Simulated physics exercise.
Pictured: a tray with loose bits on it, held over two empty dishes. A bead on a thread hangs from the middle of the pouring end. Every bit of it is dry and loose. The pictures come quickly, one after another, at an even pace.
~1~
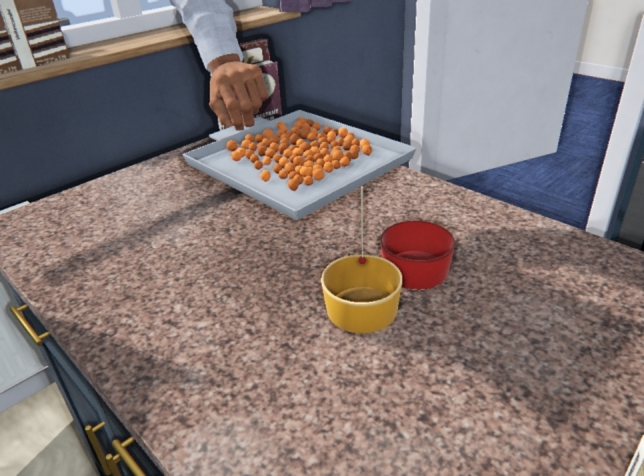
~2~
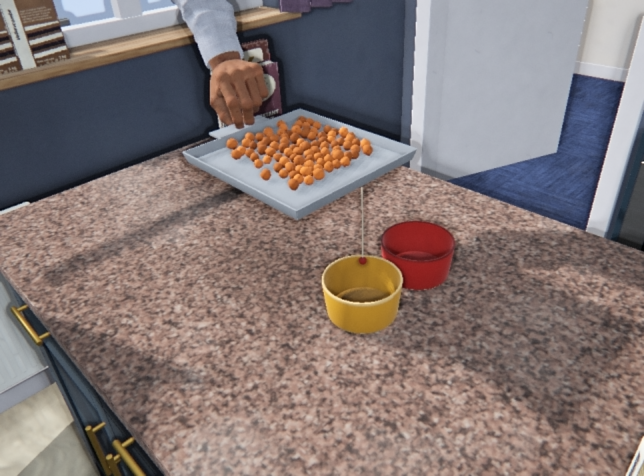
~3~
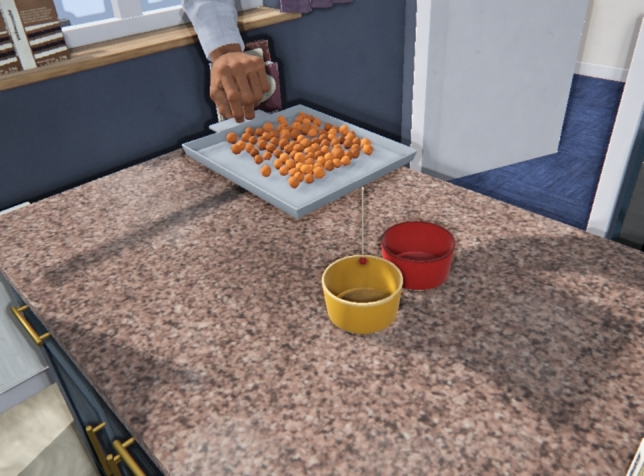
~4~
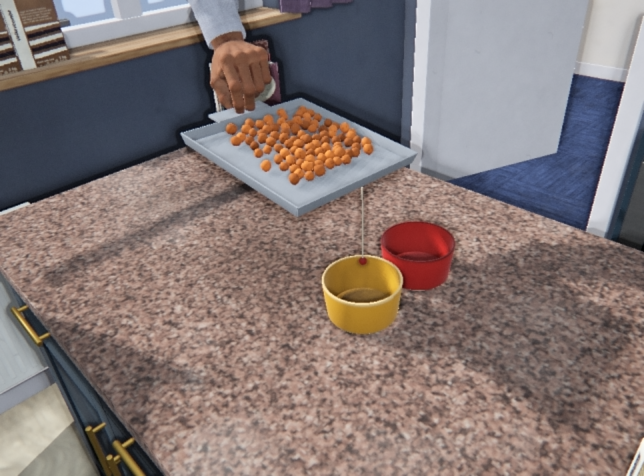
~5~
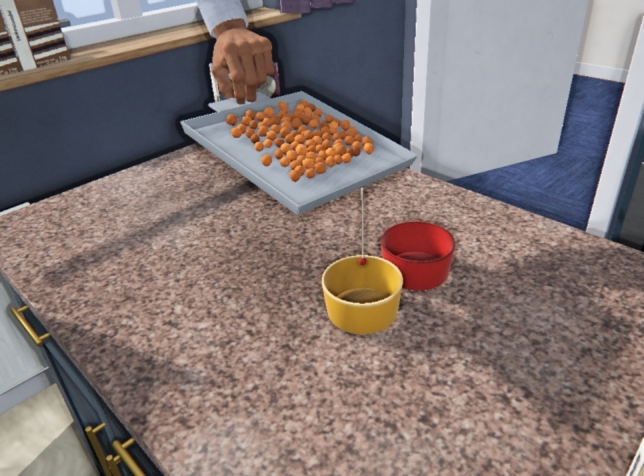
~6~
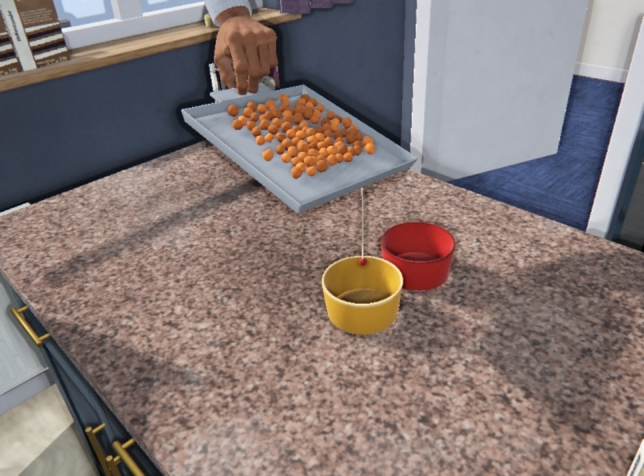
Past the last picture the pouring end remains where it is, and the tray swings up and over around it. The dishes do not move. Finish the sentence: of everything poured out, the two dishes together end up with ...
They end up with the majority of it.
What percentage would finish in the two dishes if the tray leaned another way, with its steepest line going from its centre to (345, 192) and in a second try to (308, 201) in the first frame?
The share is 10 per cent in the first and 20 per cent in the second.
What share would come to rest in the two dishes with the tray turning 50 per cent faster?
Around 50 percent.
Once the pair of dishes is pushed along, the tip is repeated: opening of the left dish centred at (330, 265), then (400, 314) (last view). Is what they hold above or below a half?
Well, a minority share the first time and a minority share the next.
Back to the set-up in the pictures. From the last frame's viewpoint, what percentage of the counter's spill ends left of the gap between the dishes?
That comes to about 10 per cent of the pieces.
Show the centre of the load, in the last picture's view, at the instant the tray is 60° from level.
Its middle sits at about pixel (367, 136).
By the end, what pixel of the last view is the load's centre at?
About (420, 275).
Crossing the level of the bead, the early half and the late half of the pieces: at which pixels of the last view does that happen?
The opening part goes through (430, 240); what follows goes through (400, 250).
Soon, tray tipped steeply; all on the tray.
A while on, tray tipped right over; nearly all on the tray; a stray few in the right dish.
Towards the end, tray tipped past a quarter turn; a small part in the left dish; about two thirds in the right dish; about a quarter outside both; a stray few in the air.
Finally, tray tipped past a quarter turn; a small part in the left dish; about two thirds in the right dish; about a quarter outside both; a stray few in the air.
